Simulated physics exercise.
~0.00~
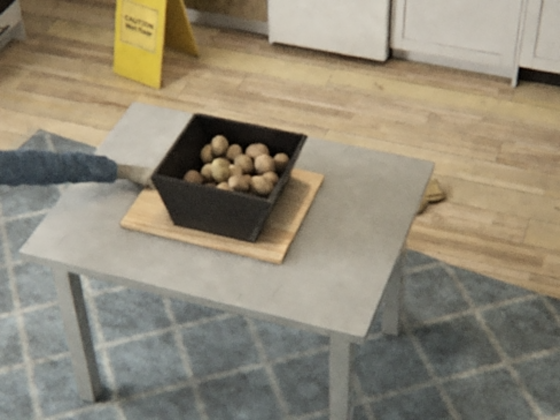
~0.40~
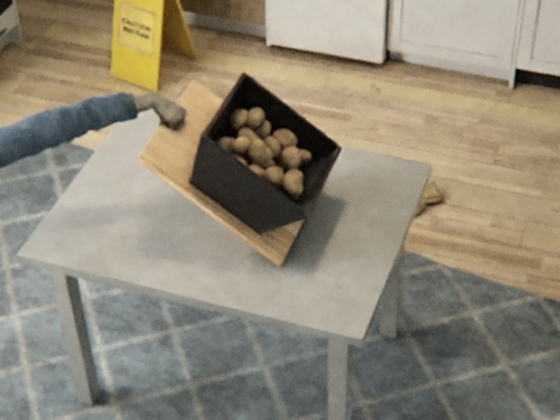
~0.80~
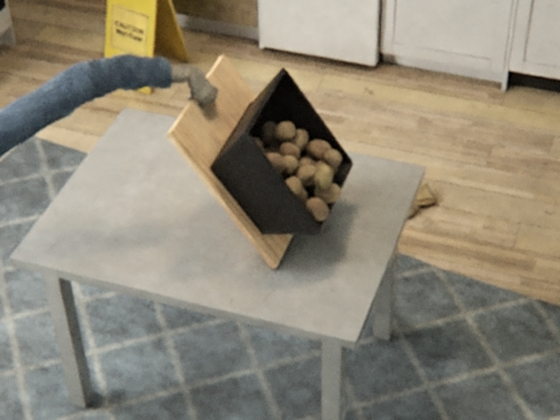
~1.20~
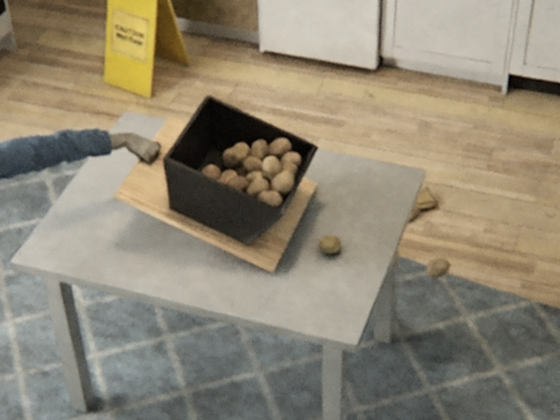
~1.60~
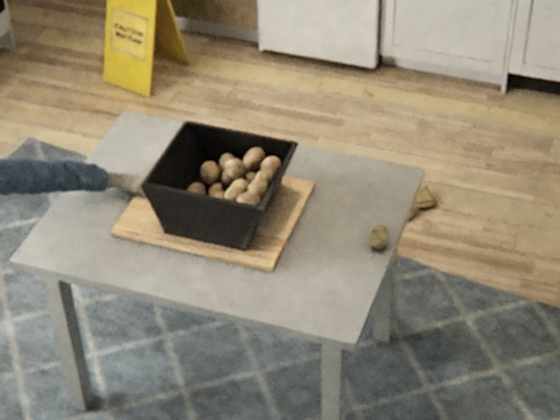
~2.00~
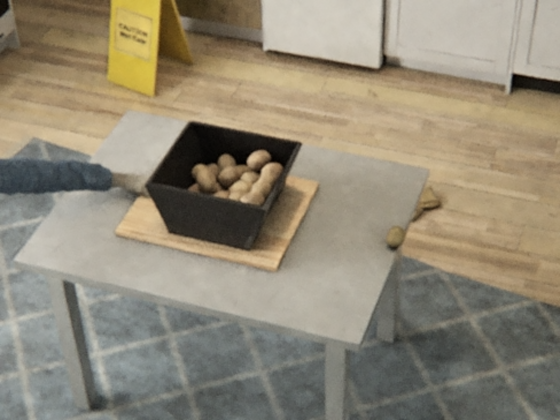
In a room with pale wooden flooring and a blue-grey patterned rug, a slightly swaying view looks down on a grey table. A black crate of brown potatoes sits on a light wooden board, with a yellow caution sign behind and white cabinets at upper right. An arm in a blue sleeve reaches in from the left and raises the board's left side, tipping crate and board steeply rightward. The potatoes slide toward the low side, and as the board is lowered, a couple escape to the right. One rolls toward the table's right edge while the board settles flat, the crate still holding most of its load.
